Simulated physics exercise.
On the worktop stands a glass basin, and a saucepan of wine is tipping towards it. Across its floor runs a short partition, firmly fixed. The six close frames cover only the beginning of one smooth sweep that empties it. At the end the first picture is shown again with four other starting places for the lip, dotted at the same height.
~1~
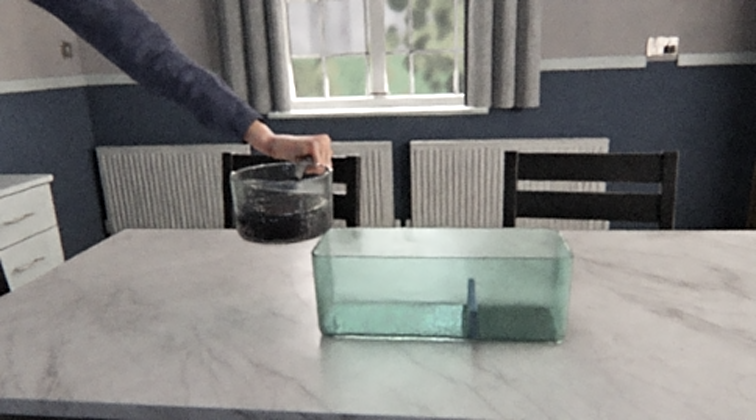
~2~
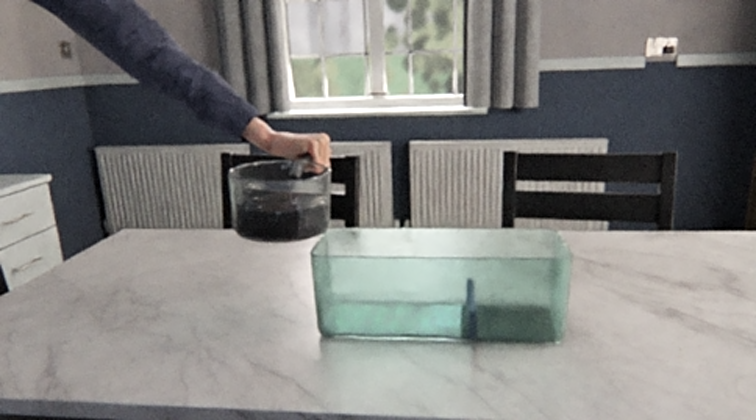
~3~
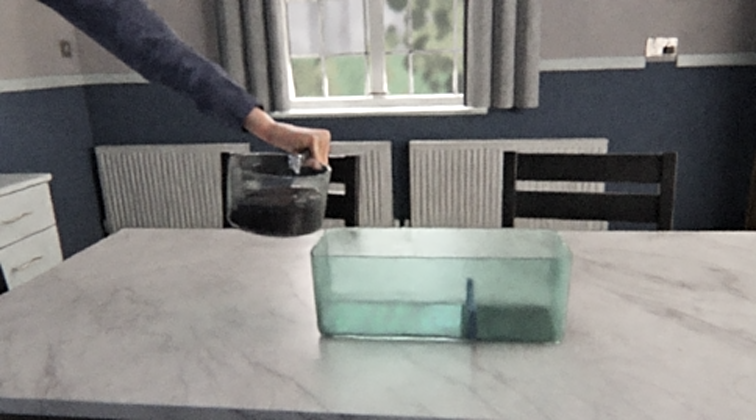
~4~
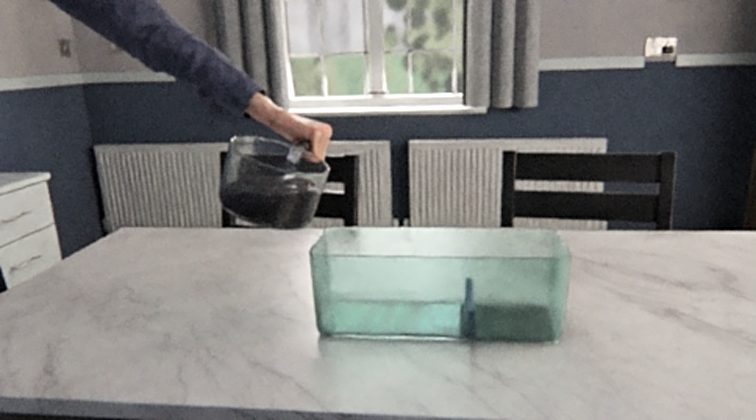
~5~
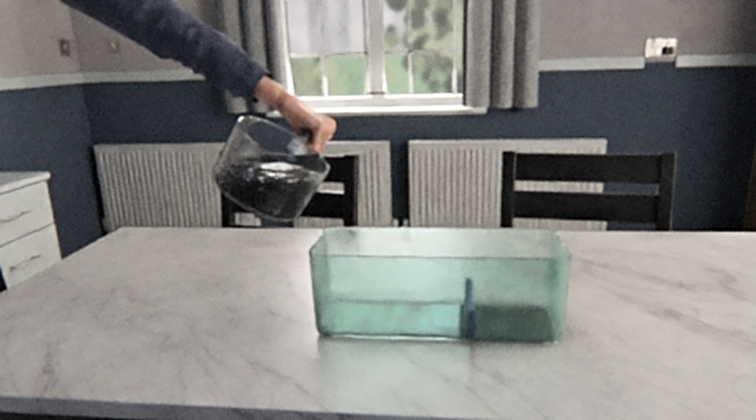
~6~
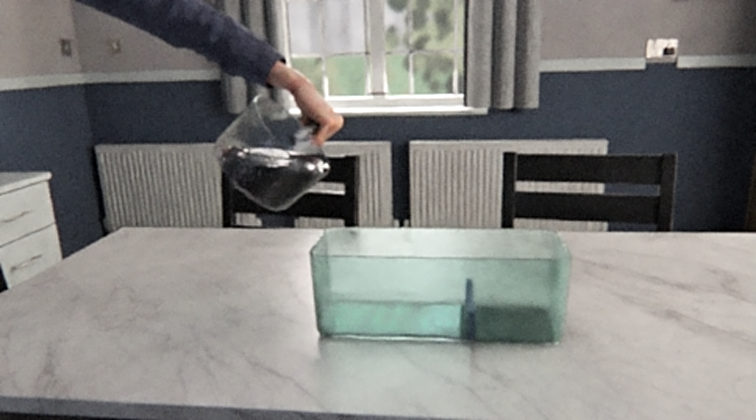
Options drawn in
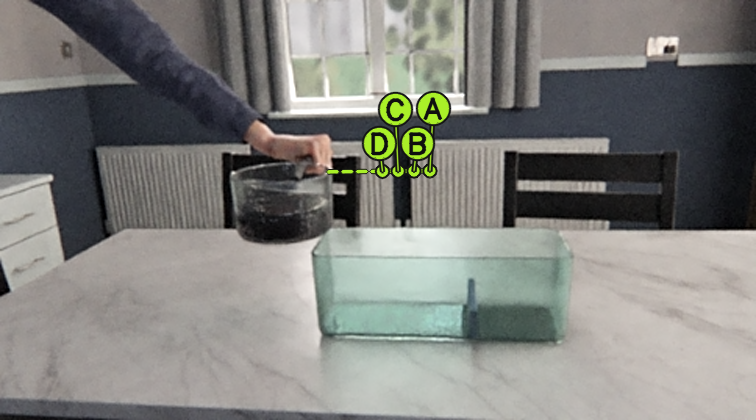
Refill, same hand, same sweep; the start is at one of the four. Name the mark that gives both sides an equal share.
It is C.
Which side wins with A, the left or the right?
More ends on the right.
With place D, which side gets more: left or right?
More ends on the left.
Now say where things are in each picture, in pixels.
Upright, lip at (328, 171); basin from (319, 333) to (566, 340); top of the wall at (472, 293); nothing has left yet.
Tipped about 2°, lip at (327, 172); nothing has left yet.
Tipped about 9°, lip at (327, 171); nothing has left yet.
Tipped about 20°, lip at (326, 171); nothing has left yet.
Tipped about 34°, lip at (326, 171); nothing has left yet.
Tipped about 49°, lip at (327, 171); nothing has left yet.
On the marked copy, A at (429, 170); B at (413, 171); C at (398, 171); D at (382, 171).
Choosing A, about 9 % ends left of the wall and 90 % right of it.
Choosing B, about 12 % ends left of the wall and 87 % right of it.
Choosing C, about 47 % ends left of the wall and 52 % right of it.
Choosing D, about 89 % ends left of the wall and 9 % right of it.
